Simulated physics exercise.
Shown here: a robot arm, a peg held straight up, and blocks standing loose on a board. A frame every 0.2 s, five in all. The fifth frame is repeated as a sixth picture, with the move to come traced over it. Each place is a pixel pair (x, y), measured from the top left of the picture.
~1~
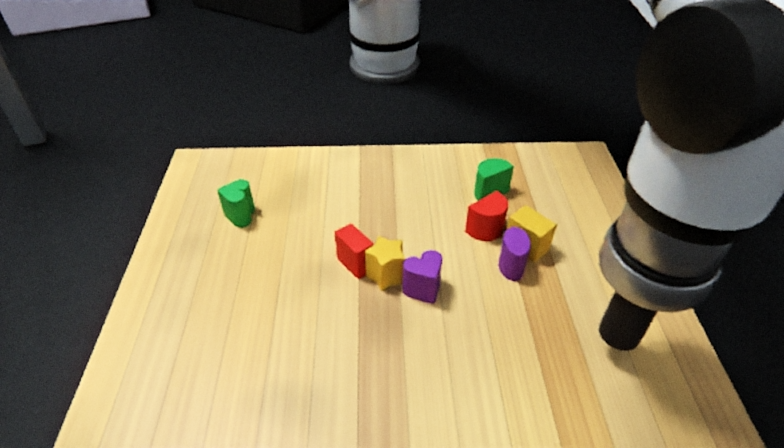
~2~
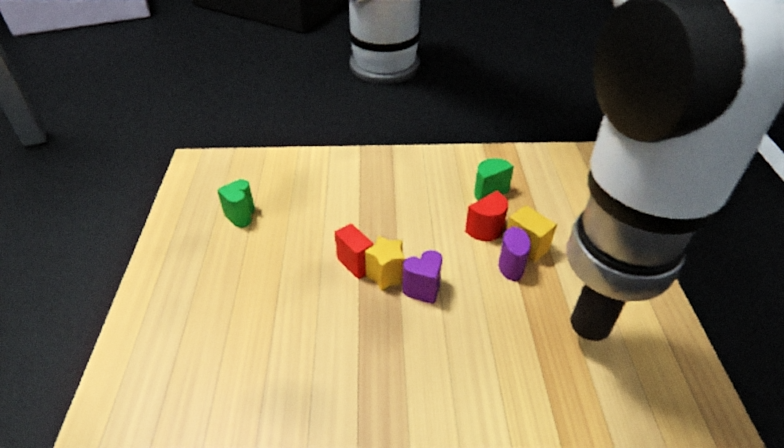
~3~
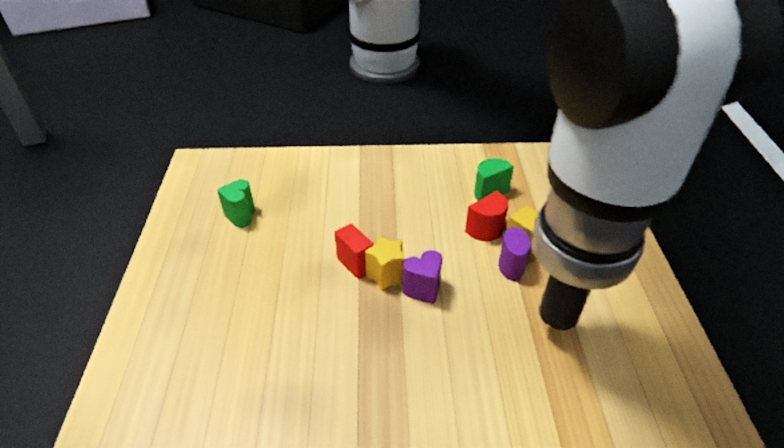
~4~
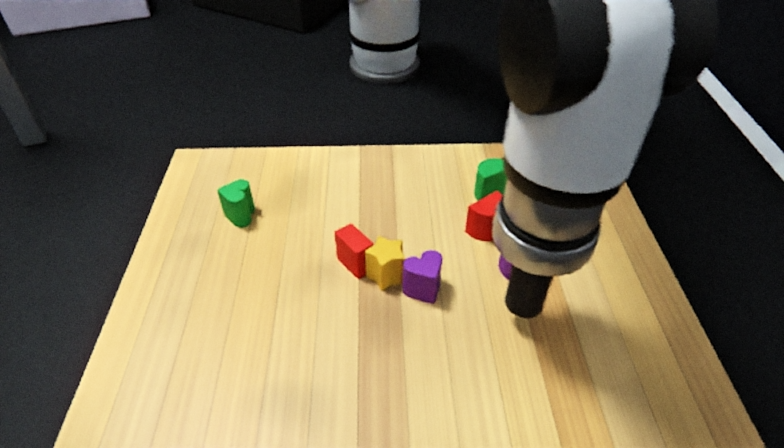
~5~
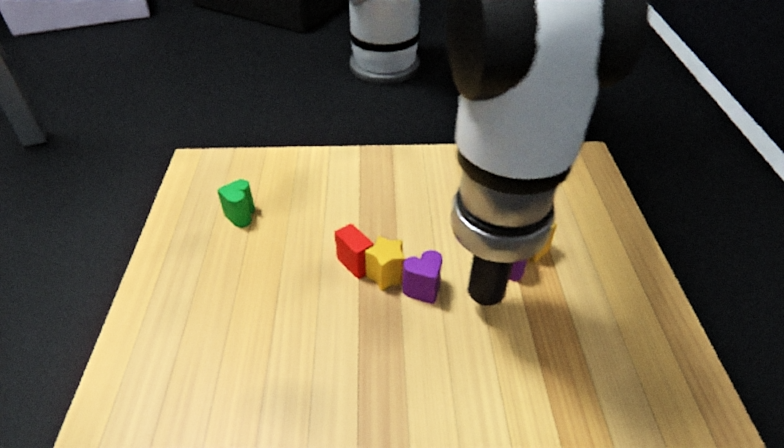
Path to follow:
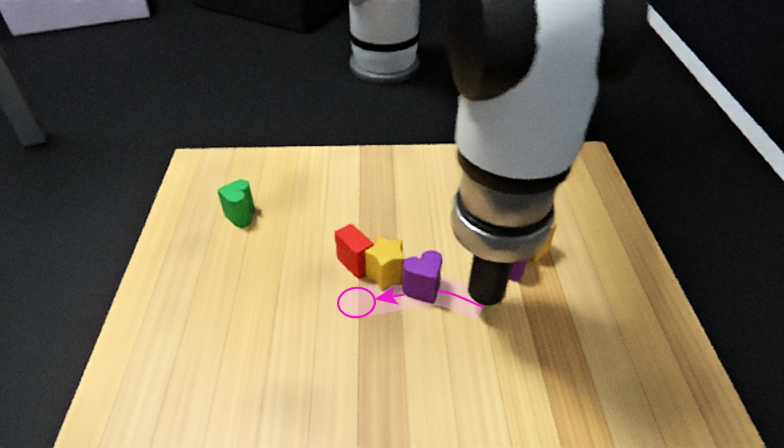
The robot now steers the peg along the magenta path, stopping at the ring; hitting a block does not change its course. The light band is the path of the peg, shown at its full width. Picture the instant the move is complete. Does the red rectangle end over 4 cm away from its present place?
Final answer: Yes.
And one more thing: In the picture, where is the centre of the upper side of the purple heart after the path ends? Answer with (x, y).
I'd expect the centre of its top face to be at (325, 261).
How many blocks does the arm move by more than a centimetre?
It should be three or more.
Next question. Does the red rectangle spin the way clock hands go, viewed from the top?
That would be a yes.
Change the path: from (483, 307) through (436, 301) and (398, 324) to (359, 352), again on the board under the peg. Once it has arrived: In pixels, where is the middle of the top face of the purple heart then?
So, by the moment the path ends, you'll find the top centre of the purple heart at (391, 266).
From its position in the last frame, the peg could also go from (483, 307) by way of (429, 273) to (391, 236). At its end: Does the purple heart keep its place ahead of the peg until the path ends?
Answer: No.
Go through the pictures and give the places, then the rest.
Peg's lower end at (619, 334); red rectangle at (354, 237); yellow star block at (387, 249); purple heart at (425, 263); purple oval at (517, 240), in the first frame.
Peg at (591, 325); blocks still, in the second frame.
Peg at (559, 314); blocks still, in the third frame.
Peg at (524, 303); blocks still, in the fourth frame.
Peg at (486, 291); red rectangle at (354, 237); yellow star block at (387, 249); purple heart at (425, 263); purple oval hidden, in the fifth frame.
Drawn move, from (483, 307) by way of (442, 292) and (400, 295) to (357, 302).
The first path, step by step. One third of the way, peg at (442, 275); yellow star block at (384, 247); purple heart at (408, 262), turned 15° anticlockwise.
Two thirds of the way, peg at (398, 280); red rectangle at (327, 224), turned 15° clockwise; yellow star block at (351, 241), turned 15° clockwise; purple heart at (365, 261).
At the end, peg at (356, 286); red rectangle at (316, 215), turned 40° clockwise; yellow star block at (326, 238), turned 45° clockwise; purple heart at (325, 261), turned 40° clockwise; purple oval still.
